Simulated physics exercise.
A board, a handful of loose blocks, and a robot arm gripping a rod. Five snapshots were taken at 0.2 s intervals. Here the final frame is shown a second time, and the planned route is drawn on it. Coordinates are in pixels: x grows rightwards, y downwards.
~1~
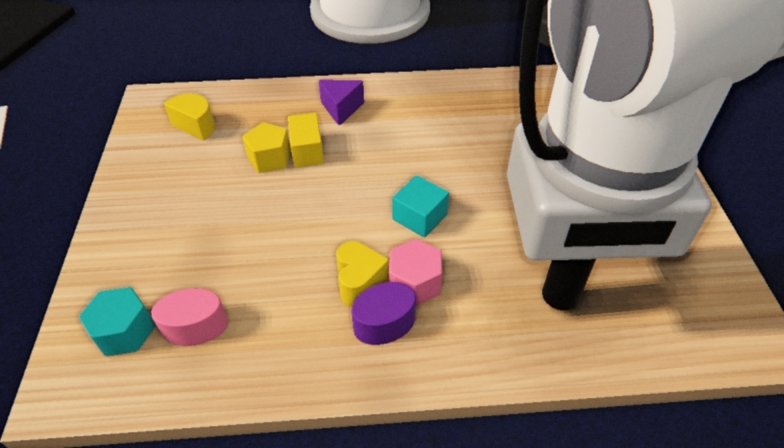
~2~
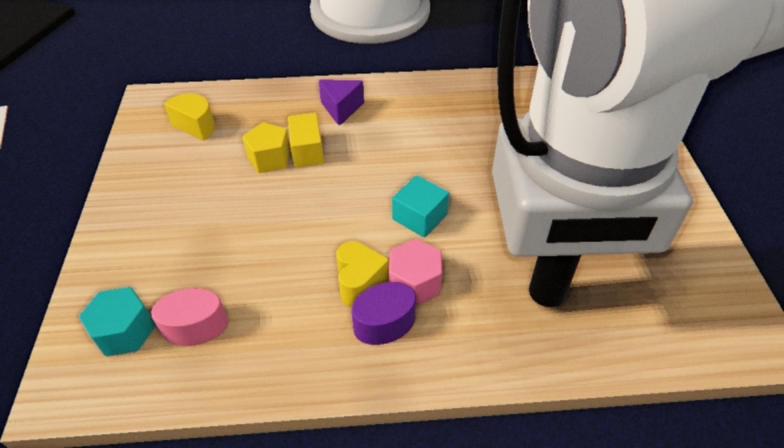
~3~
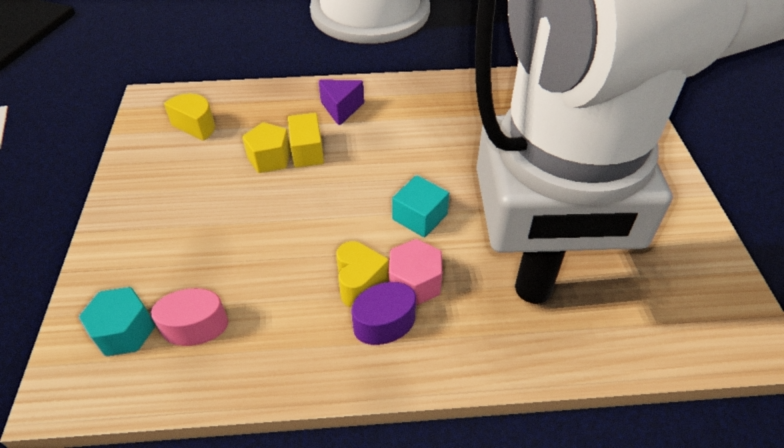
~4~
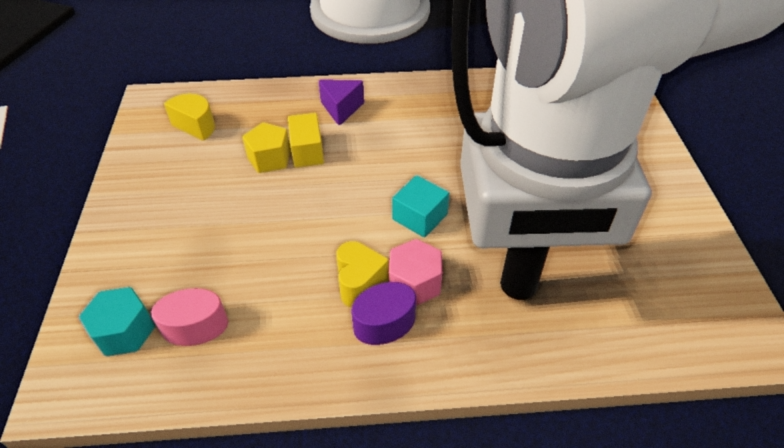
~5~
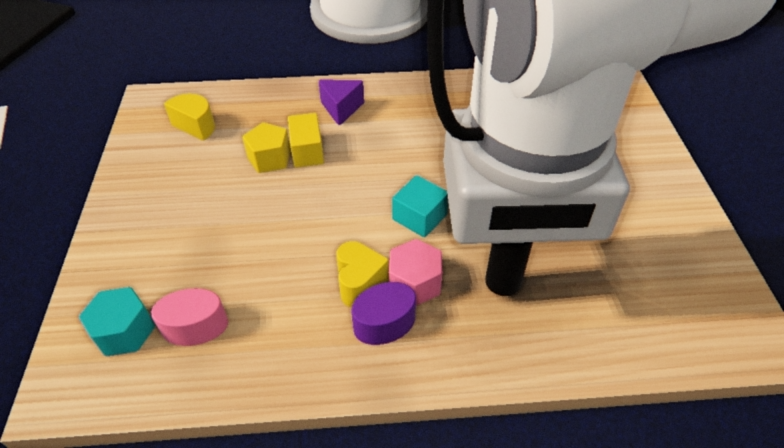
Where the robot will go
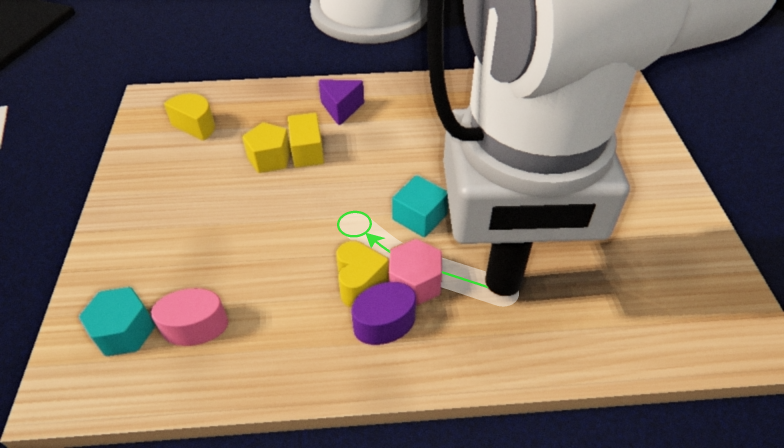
A robot arm gripping a dark rod slid slowly left across the wooden board, drawing nearer to the pink six-sided block, while all the colourful blocks stayed where they were.
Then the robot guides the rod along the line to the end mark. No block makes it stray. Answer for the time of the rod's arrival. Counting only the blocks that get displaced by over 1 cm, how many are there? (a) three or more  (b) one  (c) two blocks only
The correct letter is c.
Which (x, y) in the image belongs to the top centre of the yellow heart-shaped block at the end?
Pixel (322, 271).
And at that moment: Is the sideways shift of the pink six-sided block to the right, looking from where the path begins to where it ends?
No
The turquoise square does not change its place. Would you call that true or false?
The claim holds.
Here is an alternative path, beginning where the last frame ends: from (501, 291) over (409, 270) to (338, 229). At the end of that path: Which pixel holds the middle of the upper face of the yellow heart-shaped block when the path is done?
Its top face will be centred at roughly (287, 277).
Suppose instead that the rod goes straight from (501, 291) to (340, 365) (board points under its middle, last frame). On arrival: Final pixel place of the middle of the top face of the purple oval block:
It comes to (308, 308).
The line goes from (501, 291) through (445, 273) and (393, 254) to (354, 224).
The first path, step by step. One third of the way, rod (445, 263); yellow heart-shaped block (346, 264); pink six-sided block (403, 260), turned 10° anticlockwise.
Two thirds of the way, rod (392, 243); yellow heart-shaped block (322, 271), turned 45° clockwise; purple oval block (379, 307); pink six-sided block (373, 263), turned 60° anticlockwise.
At the end, rod (354, 214); yellow heart-shaped block (322, 271), turned 45° clockwise; purple oval block (379, 307); pink six-sided block (373, 263), turned 60° anticlockwise; turquoise square unmoved.
